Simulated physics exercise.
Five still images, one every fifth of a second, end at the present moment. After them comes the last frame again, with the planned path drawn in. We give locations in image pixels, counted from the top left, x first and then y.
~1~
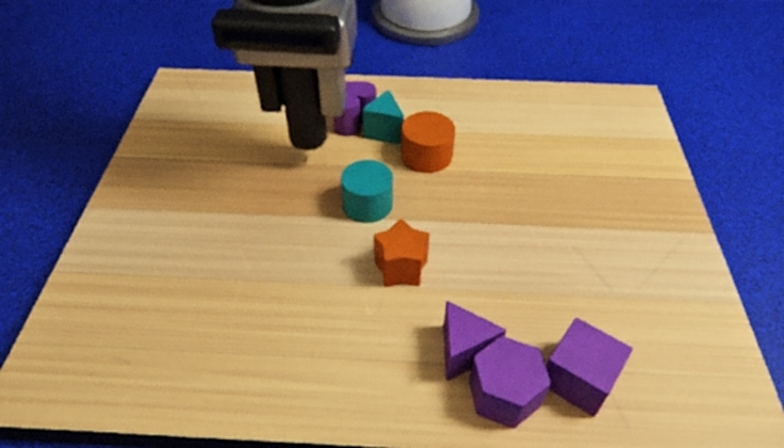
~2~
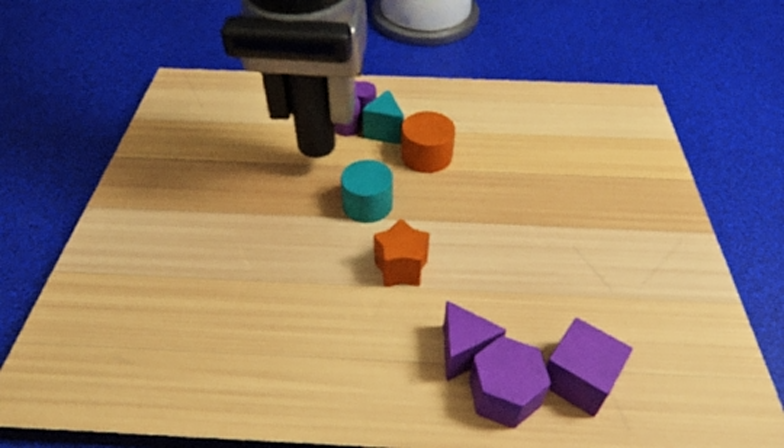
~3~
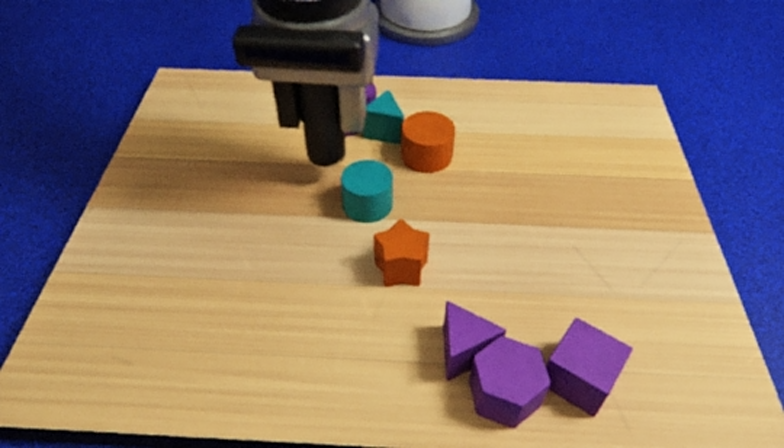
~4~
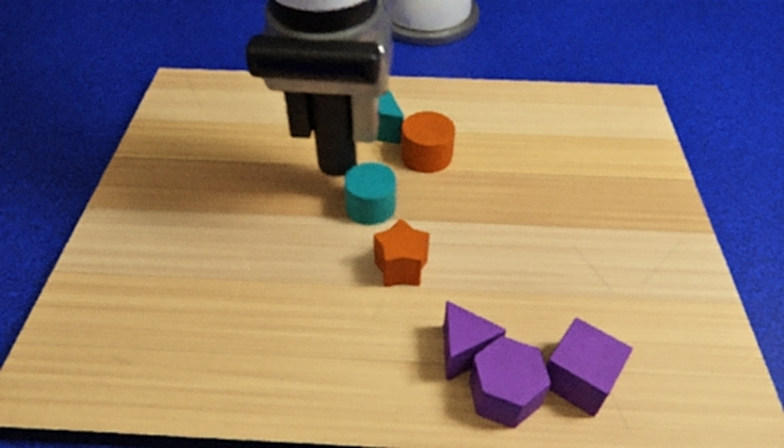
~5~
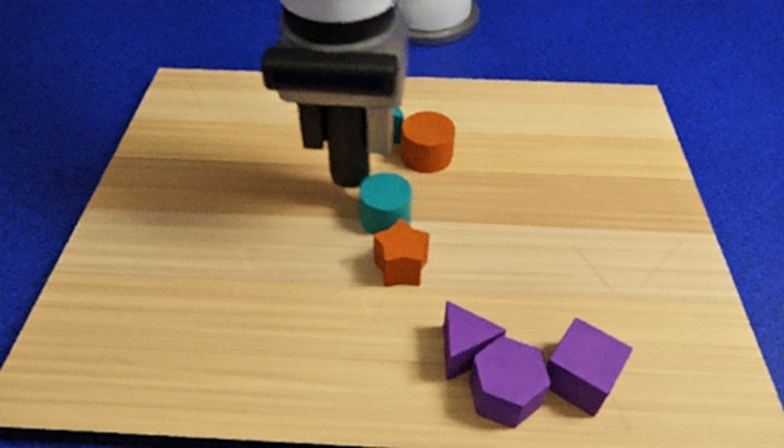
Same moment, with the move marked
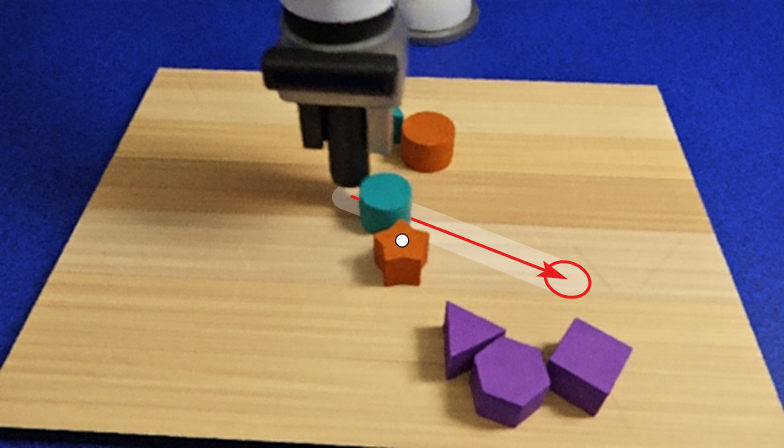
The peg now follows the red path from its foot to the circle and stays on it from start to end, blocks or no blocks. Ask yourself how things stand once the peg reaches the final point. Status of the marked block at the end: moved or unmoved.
In the end it has been moved.
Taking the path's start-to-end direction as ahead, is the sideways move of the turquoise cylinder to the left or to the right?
The turquoise cylinder is shifted sideways to the right, facing along the path from start to end.
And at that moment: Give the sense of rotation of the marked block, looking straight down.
Rotates clockwise.
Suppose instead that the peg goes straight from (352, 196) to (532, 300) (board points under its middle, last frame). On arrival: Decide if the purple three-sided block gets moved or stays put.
The purple three-sided block is left alone.
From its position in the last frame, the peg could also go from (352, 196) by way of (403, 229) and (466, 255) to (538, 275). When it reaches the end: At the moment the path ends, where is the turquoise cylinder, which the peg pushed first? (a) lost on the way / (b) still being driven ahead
(b)
Drawn move, from (352, 196) directly to (567, 279); the dot is on the orange star block.
On the path given first. One third of the way, peg at (421, 201); turquoise cylinder at (451, 224); orange star block at (410, 255), turned 50° clockwise.
Two thirds of the way, peg at (496, 230); turquoise cylinder at (500, 262); orange star block at (411, 255), turned 50° clockwise.
At the end, peg at (575, 259); turquoise cylinder at (509, 269); orange star block at (411, 255), turned 50° clockwise; orange cylinder still.
